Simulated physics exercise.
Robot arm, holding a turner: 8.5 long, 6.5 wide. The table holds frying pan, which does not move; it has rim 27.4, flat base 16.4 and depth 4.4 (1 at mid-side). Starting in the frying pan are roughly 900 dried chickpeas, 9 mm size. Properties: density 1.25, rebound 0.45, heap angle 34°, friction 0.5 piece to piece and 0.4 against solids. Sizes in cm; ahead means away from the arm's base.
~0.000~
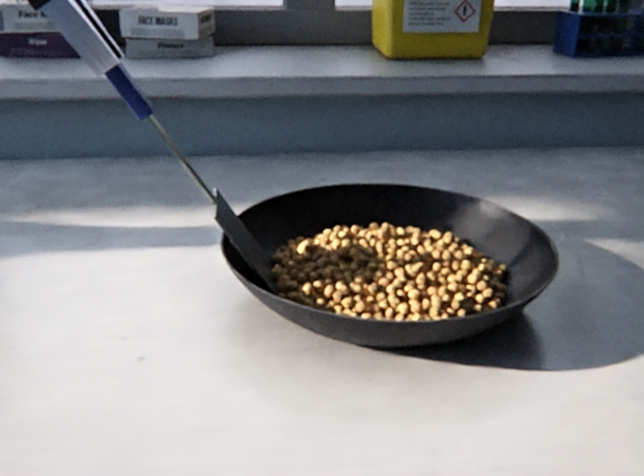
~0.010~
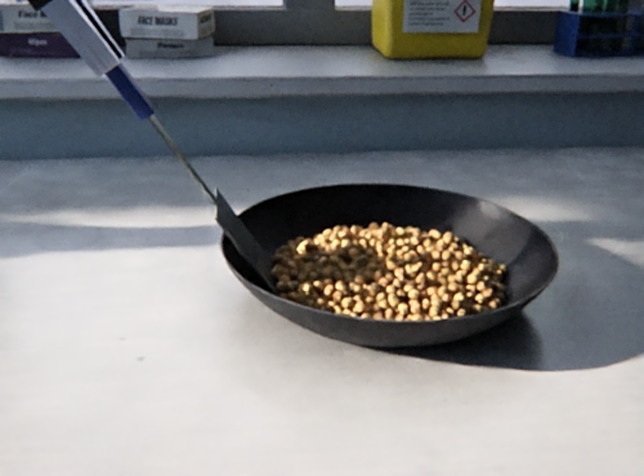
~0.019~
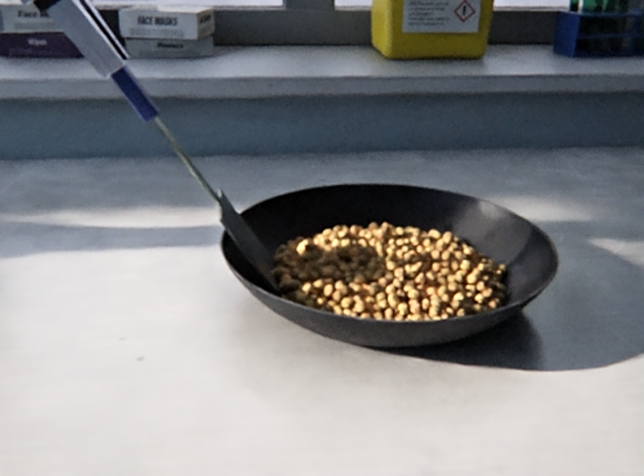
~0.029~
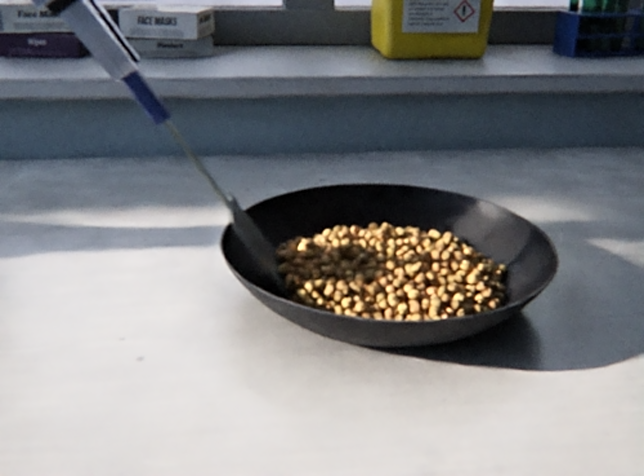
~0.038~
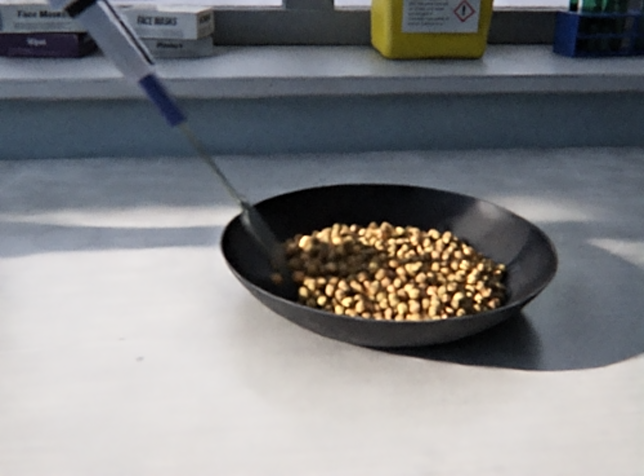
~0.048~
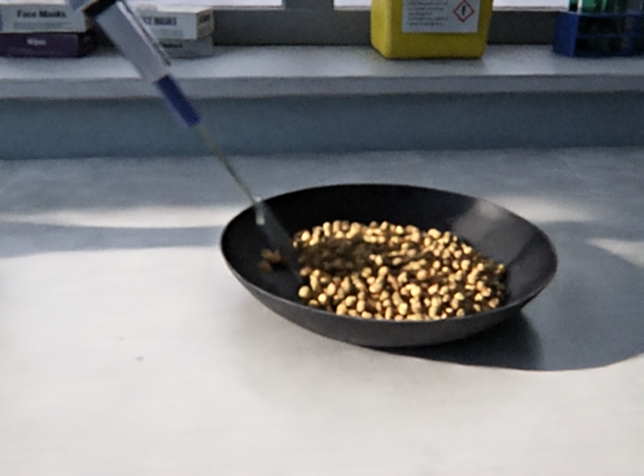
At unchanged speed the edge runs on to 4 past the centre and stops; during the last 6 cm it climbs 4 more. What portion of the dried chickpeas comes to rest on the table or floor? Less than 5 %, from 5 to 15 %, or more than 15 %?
From 5 to 15 %.
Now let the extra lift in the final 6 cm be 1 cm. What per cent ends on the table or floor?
5 %.
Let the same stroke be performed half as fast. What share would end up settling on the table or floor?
Estimate: Near 0 %.
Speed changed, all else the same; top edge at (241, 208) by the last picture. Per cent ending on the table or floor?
Some 0 percent.
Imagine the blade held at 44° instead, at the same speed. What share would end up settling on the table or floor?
Then roughly 10 percent.
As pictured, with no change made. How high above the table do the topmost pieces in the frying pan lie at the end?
About 3.5 centimetres.
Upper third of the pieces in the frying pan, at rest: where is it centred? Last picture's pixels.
Somewhere around (438, 258) in the last picture.
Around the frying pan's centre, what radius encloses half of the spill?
It works out to near 56 cm.
After 0.07 s, sloping 57°, highest piece 7 above the table; 900 in the frying pan.
After 0.10 s, sloping 57°, highest piece 8 above the table; 898 in the frying pan, 2 on the blade or in flight.
After 0.31 s, sloping 57°, highest piece 8 above the table; 822 in the frying pan, 72 on the table or floor, 6 on the blade or in flight.
After 1.36 s, sloping 57°, highest piece 3 above the table; 822 in the frying pan, 78 on the table or floor.
In the end, 822 in the frying pan, 78 on the table or floor. That is 9 % on the table or floor.
